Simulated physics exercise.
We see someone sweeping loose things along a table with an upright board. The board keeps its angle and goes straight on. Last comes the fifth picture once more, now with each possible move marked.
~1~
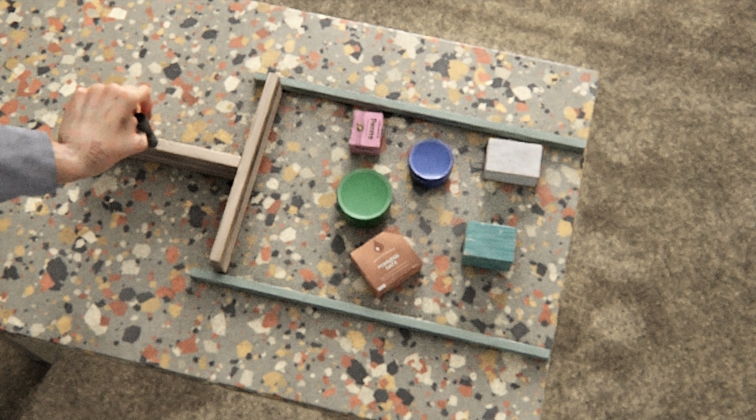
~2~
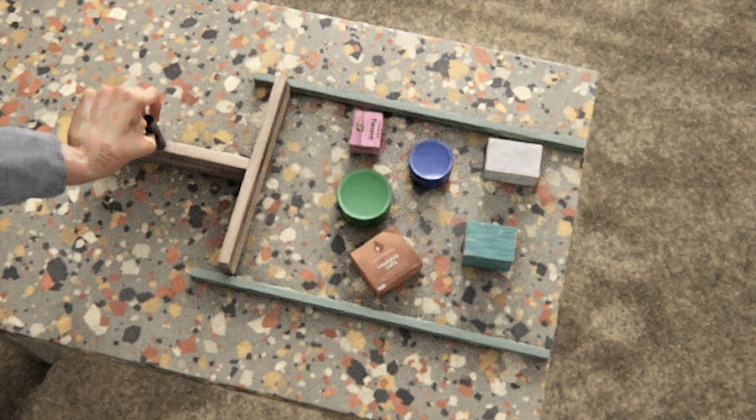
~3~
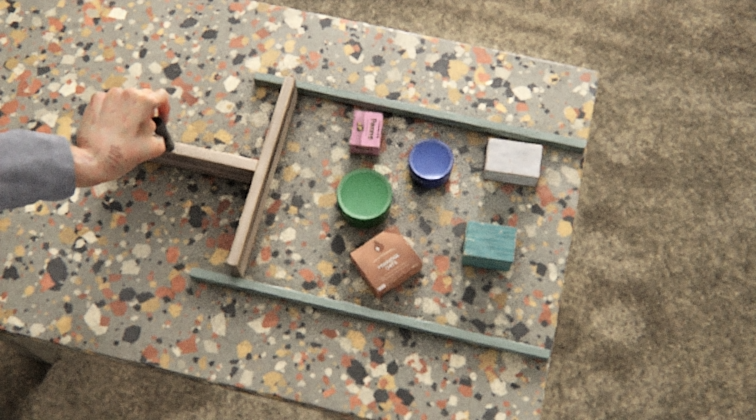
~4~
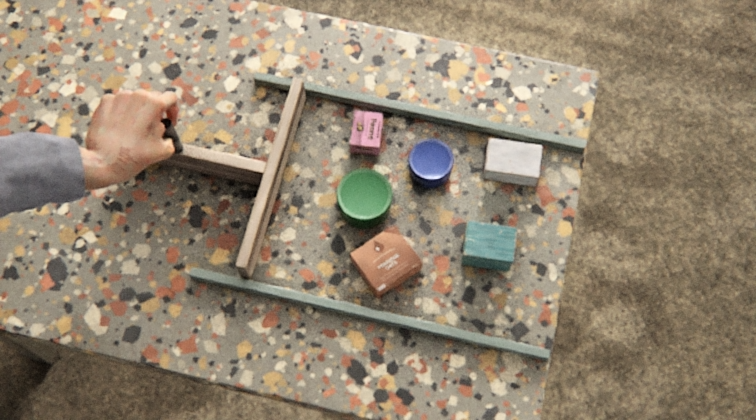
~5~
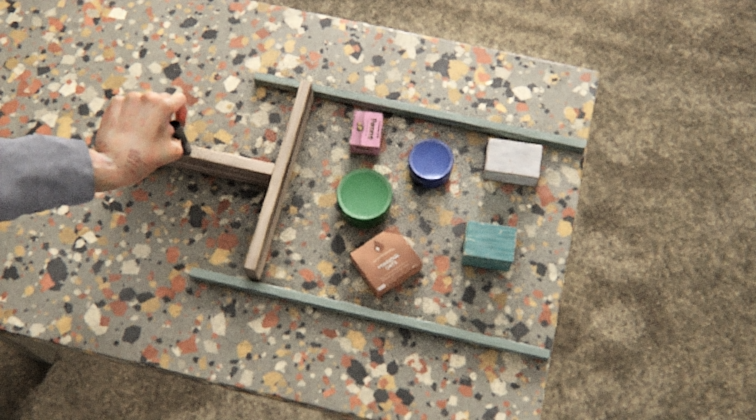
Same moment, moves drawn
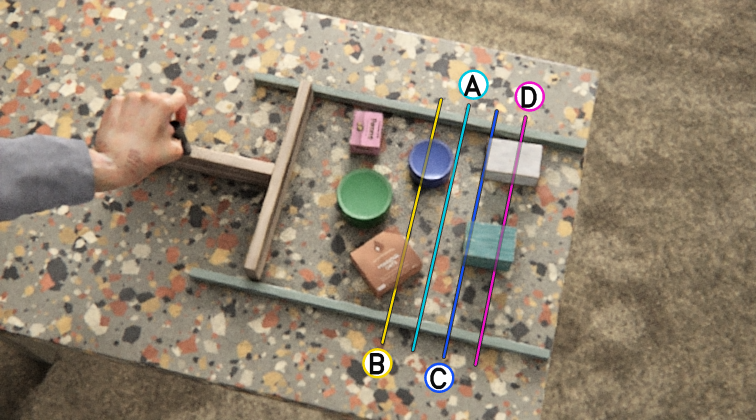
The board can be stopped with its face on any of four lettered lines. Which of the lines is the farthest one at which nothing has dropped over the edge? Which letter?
Nothing falls up to C.
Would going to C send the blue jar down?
No.
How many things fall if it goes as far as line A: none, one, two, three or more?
By then, none.
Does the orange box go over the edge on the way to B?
No.
On the marked copy, A at (442, 221); B at (413, 215); C at (472, 228); D at (502, 235).
With C. Early on, board (348, 186); pink box (386, 138); green tub (381, 203).
Further on, board (418, 201); white block (530, 163); turquoise block (497, 247).
At the end, board (470, 213); white block (579, 171); turquoise block (548, 259); nothing has fallen.
As for the rest, A is safe but short; B is safe but short; D drops the turquoise block and white block.
